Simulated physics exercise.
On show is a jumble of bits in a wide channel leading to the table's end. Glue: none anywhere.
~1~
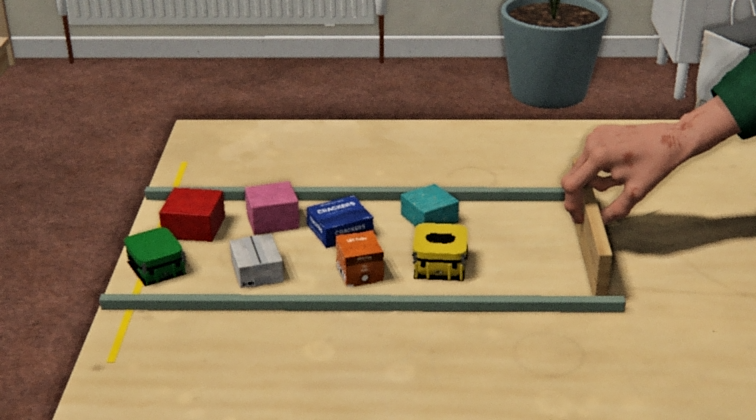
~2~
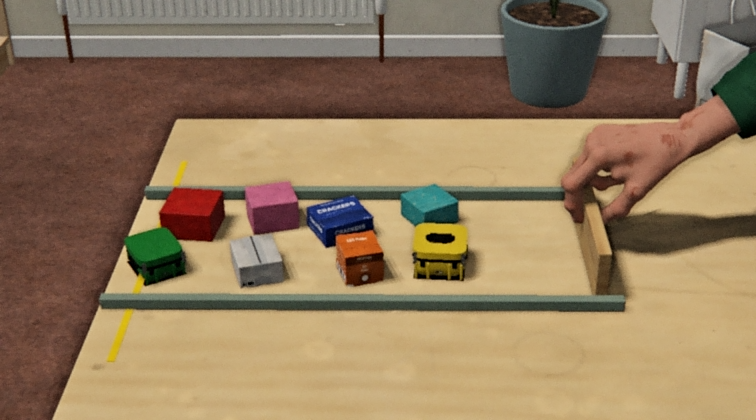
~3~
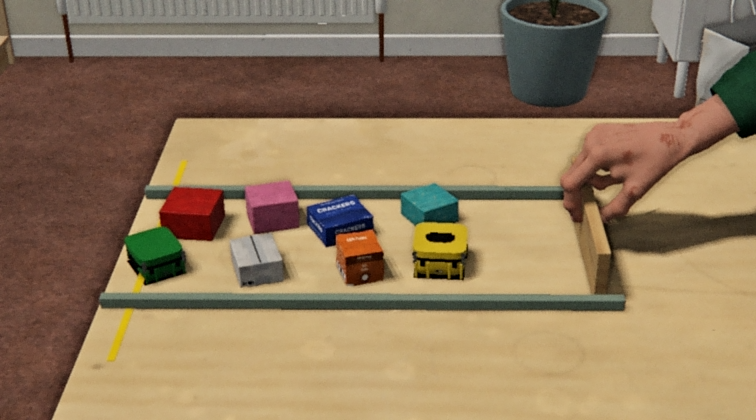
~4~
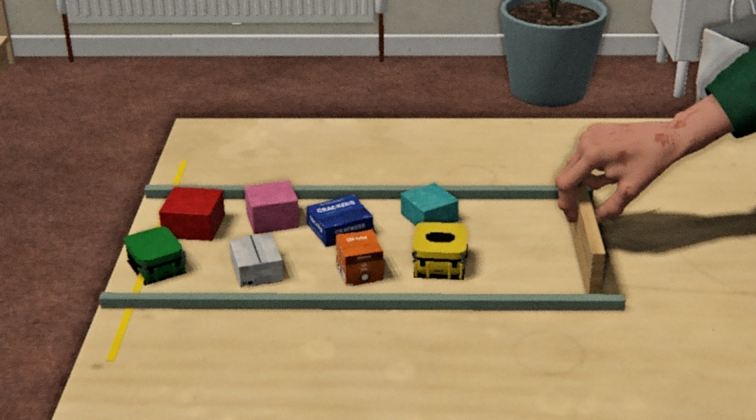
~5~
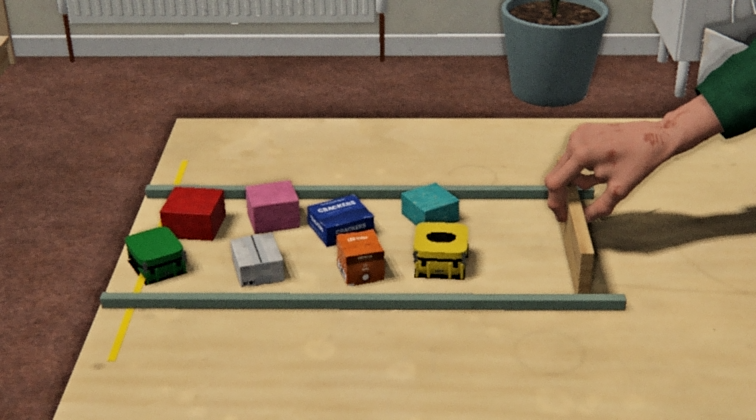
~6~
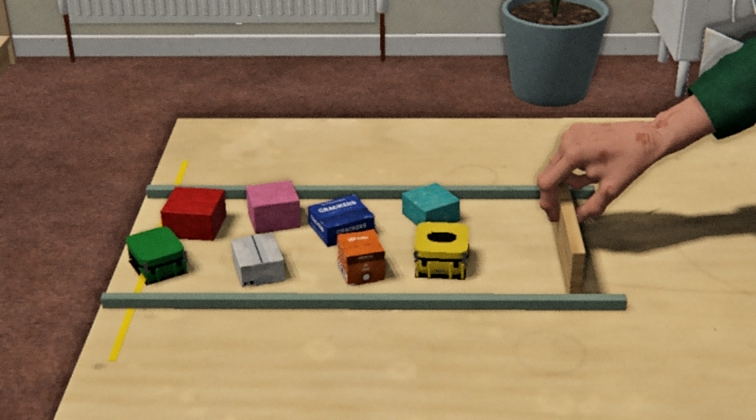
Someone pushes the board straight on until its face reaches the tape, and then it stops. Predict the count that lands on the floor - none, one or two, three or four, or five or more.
More than four go.
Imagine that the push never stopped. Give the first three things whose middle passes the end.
First the green case, next the red block, then the white box.
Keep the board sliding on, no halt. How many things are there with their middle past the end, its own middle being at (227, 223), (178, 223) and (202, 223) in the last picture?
Middles past end - pos 1: 3, pos 2: 5, pos 3: 3.
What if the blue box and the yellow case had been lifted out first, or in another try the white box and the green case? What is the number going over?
Well, the first time you'd get 4, and the next time 3.
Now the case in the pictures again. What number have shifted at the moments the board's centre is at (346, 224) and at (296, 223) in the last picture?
By then 7, and later 8.
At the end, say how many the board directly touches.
The number is 3.
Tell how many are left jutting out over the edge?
It totals 3.
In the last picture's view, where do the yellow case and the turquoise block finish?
Roughly (120, 256), and the other roughly (146, 201).
Soon after, none off yet; green case at rest near (156, 256); red block at rest near (194, 214); white box at rest near (258, 260).
After that, none off yet; green case at rest near (153, 256); red block displaced a little near (180, 211); white box displaced about its own width near (205, 260).
And then, one off so far; green case on its way down; red block tilting well over near (106, 230); white box tilting well over near (92, 272).
In the end, the number that fall off is five or more; gone, orange box, pink block, white box, red block and green case.
